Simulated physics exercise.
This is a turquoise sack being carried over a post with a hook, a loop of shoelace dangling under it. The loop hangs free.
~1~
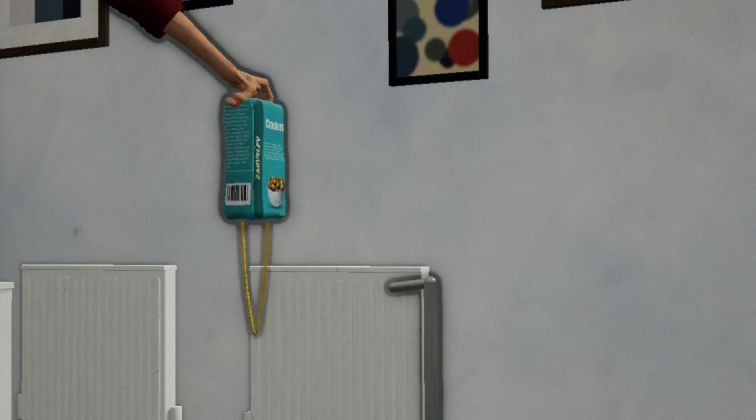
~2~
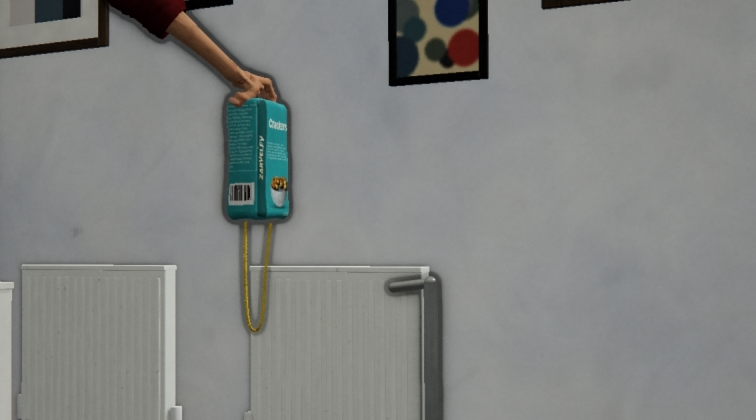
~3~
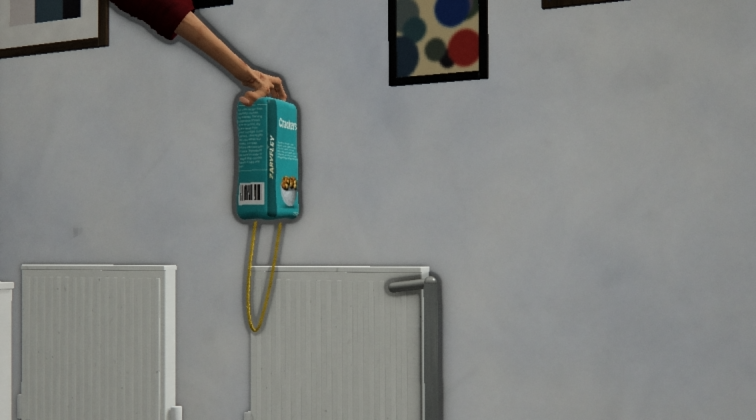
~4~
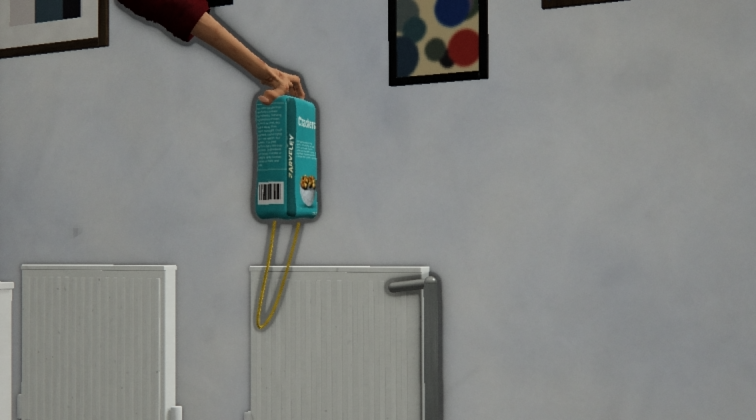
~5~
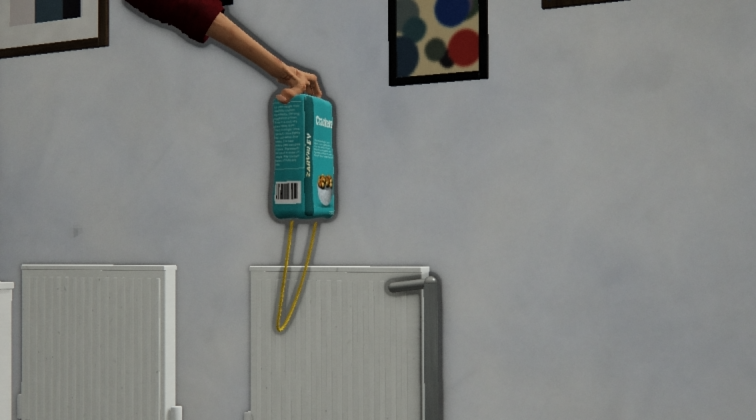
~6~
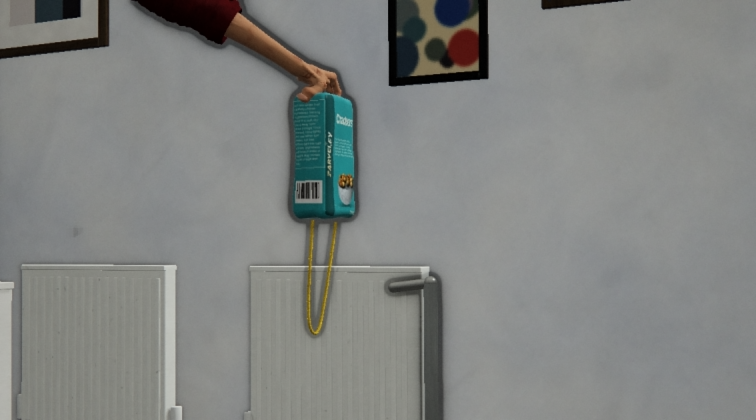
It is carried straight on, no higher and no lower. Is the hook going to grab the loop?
Outcome: The turquoise sack is jerked back by its loop.
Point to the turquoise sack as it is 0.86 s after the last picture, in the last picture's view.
Around (458, 151).
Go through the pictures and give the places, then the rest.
In the first frame, turquoise sack (255, 160); hook tip (393, 287).
In the second frame, turquoise sack (258, 160); bottom of the loop (255, 331).
In the third frame, turquoise sack (268, 160).
In the fourth frame, turquoise sack (287, 159); bottom of the loop (260, 328).
In the fifth frame, turquoise sack (304, 158).
In the sixth frame, turquoise sack (324, 157); bottom of the loop (315, 334); hook tip (393, 287); hook points towards it, loop hangs below the hook.
Then, 0.36 s on from there, sack nearing the post near (378, 155).
Then, 0.86 s on from there, sack over the post near (458, 151).
In the end, sack past the post near (518, 148); loop tight round the post, hand stopped. The turquoise sack snags on the hook.
